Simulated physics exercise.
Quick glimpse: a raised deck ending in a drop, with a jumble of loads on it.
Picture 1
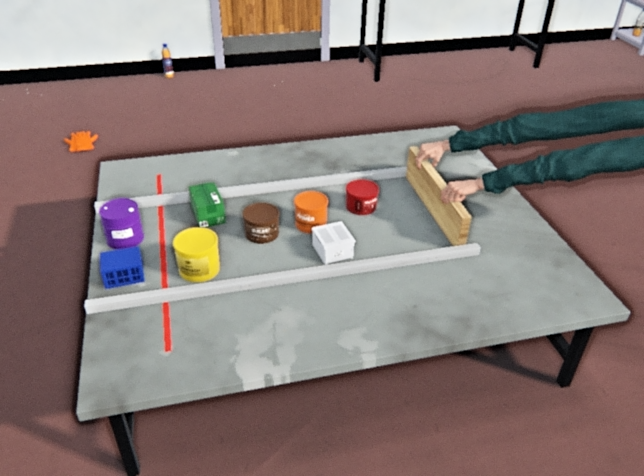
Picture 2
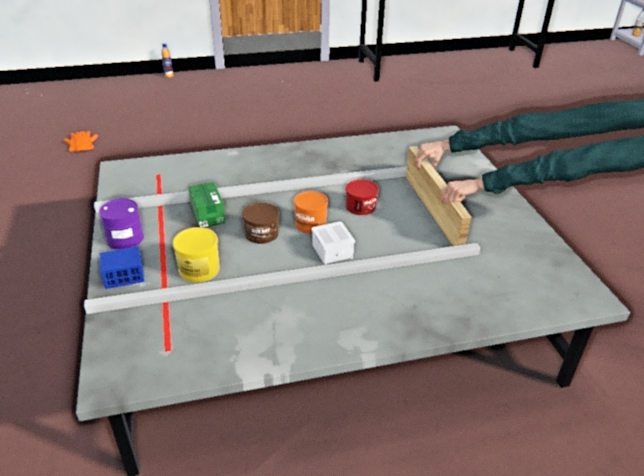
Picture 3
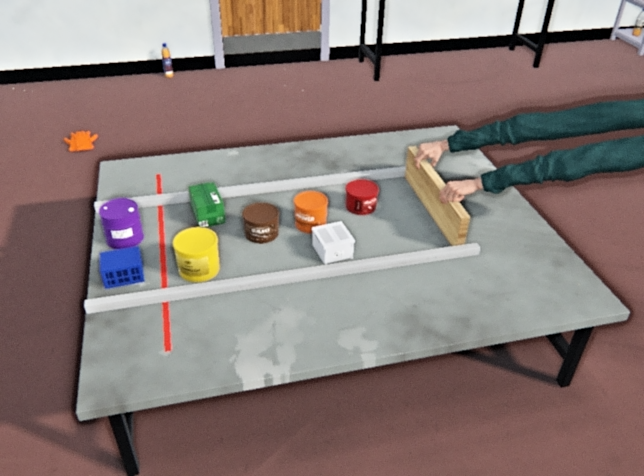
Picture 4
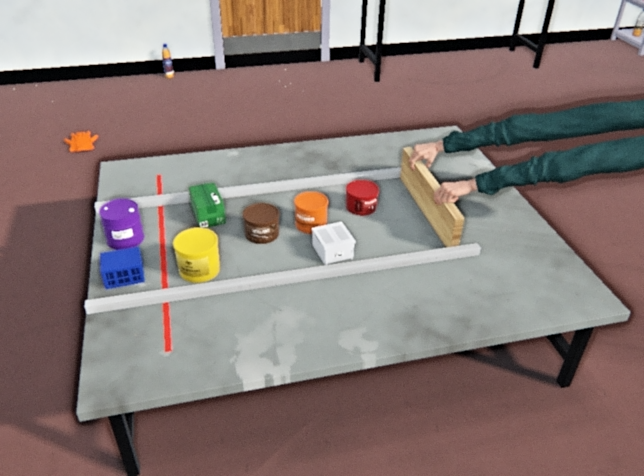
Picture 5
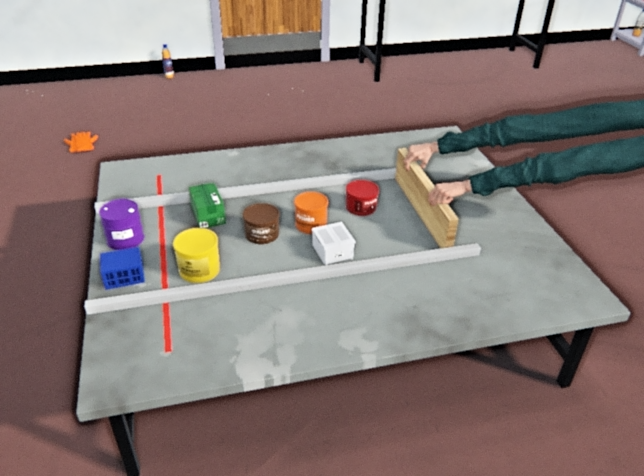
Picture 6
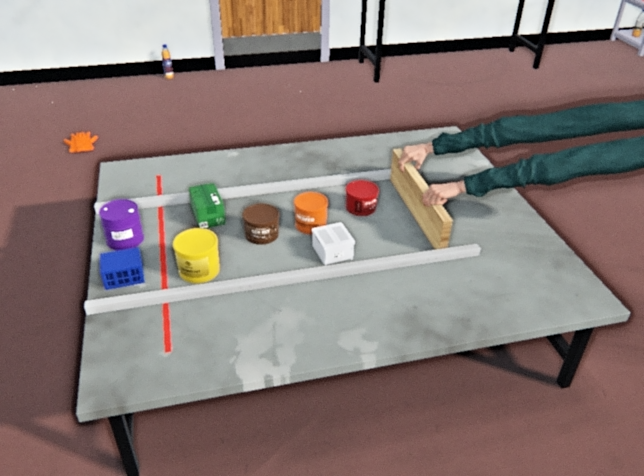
A wooden plank, held upright by two hands in dark green sleeves, slides slightly left along a grey table seen from above at an angle, between two pale rails. To its left, untouched and still, sit red, orange and brown tubs, a white box, a green block and a yellow tub, with a purple tub and blue crate beyond a red line. The camera stays fixed.
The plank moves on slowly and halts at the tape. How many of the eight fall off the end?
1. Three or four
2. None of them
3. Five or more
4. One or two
One or two.
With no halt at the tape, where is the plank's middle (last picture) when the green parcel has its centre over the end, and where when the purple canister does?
The green parcel puts it at (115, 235), the purple canister at (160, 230).
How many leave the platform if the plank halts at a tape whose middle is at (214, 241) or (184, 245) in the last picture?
Ground tally per try: 0 / 0.
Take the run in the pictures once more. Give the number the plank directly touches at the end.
Result: 4 in all.
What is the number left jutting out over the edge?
As for overhanging, the count is 2.
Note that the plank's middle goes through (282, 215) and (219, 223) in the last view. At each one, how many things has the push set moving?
I count 4 first and 6 after.
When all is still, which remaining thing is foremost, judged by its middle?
The purple canister is foremost.
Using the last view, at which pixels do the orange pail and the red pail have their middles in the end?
Roughly at (143, 247) and at (143, 226), in that order.
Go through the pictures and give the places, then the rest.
The first frame shows blue crate (122, 267); purple canister (122, 224); yellow pail (197, 255); plank (435, 195); tape (162, 247).
The second frame shows purple canister (122, 224); brown pail (261, 223).
The third frame shows yellow pail (197, 255); green parcel (207, 204).
The fourth frame shows blue crate (122, 268); red pail (362, 198).
The fifth frame shows purple canister (122, 225); white tote (333, 244).
The sixth frame shows blue crate (122, 268); purple canister (122, 225); yellow pail (197, 256); plank (418, 198); tape (162, 247).
Soon after, none off yet; blue crate at rest near (122, 268); purple canister at rest near (122, 225); yellow pail at rest near (197, 256).
Then, none off yet; blue crate at rest near (122, 268); purple canister at rest near (122, 225); yellow pail moved about its own width near (163, 261).
At rest, the number that fall off is one or two; fallen, blue crate.
